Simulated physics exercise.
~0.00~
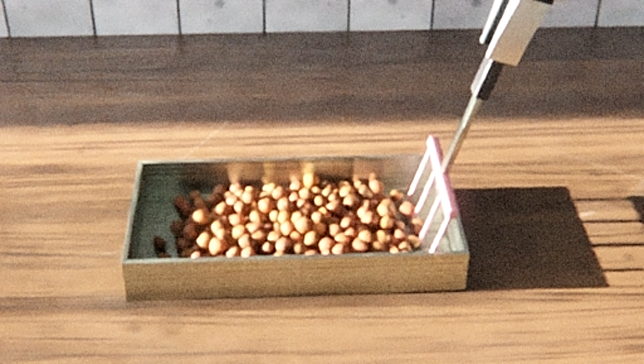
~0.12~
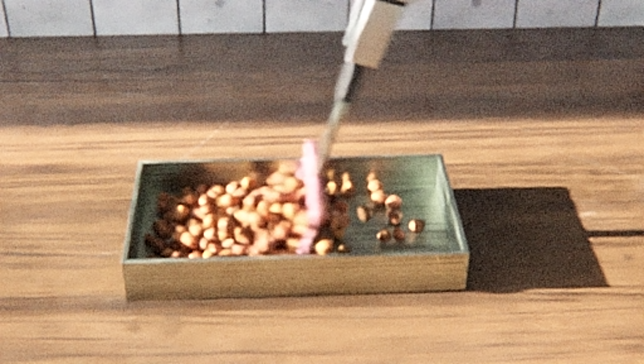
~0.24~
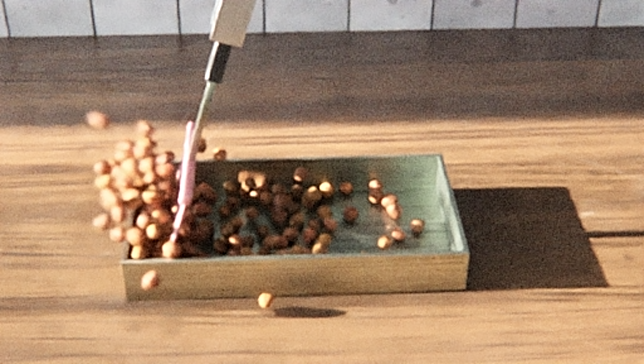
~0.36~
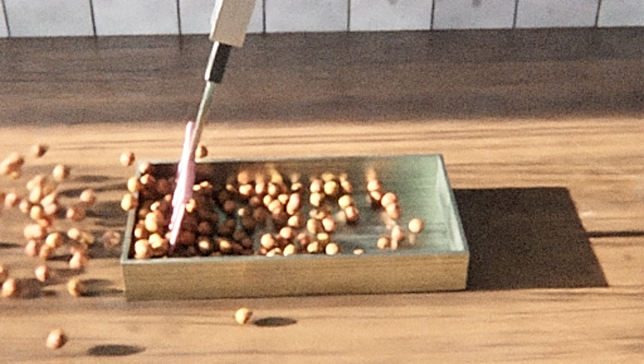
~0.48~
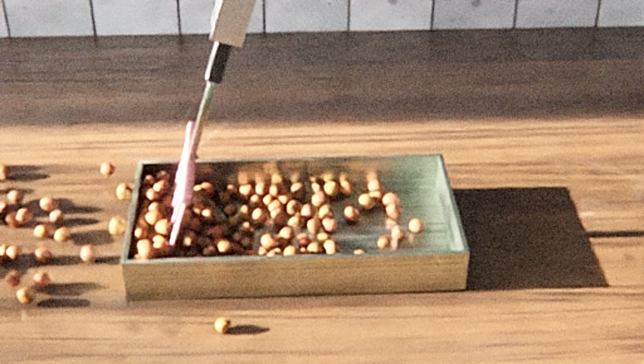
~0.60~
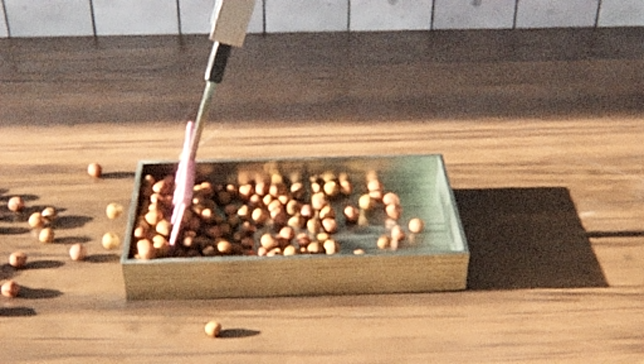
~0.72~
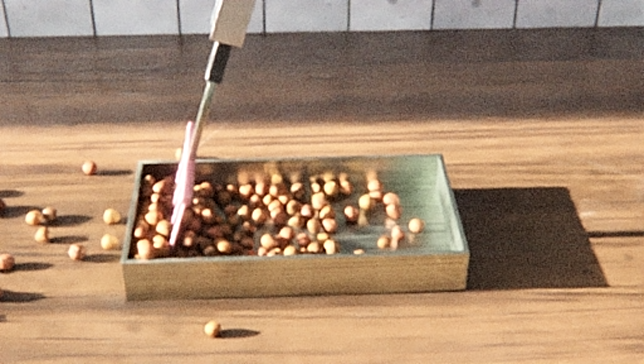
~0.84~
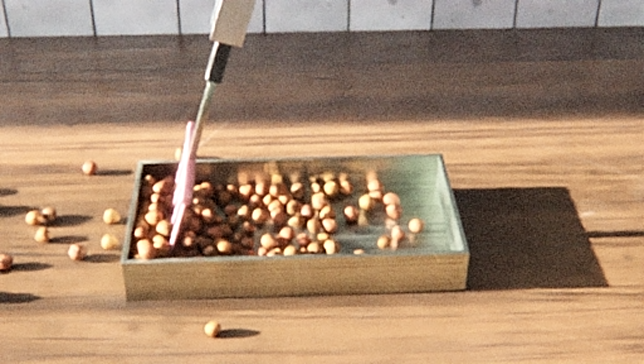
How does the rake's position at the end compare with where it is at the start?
It starts at the right end of the trough and ends near the left end, standing among the hazelnuts there.
A robotic arm reaches down with a pale pink rake at the right end of a shallow green and wooden trough, seen from a fixed, slightly raised view on a sunlit wooden table with pale tiles behind. The trough holds a wide heap of brown hazelnuts. The rake sweeps left through them, pushing them into a pile and clearing the right side. Near the left end, many nuts spill over the wall and scatter across the table. The rake stops there, the loose nuts settle or roll out of view, and most remain in the trough.
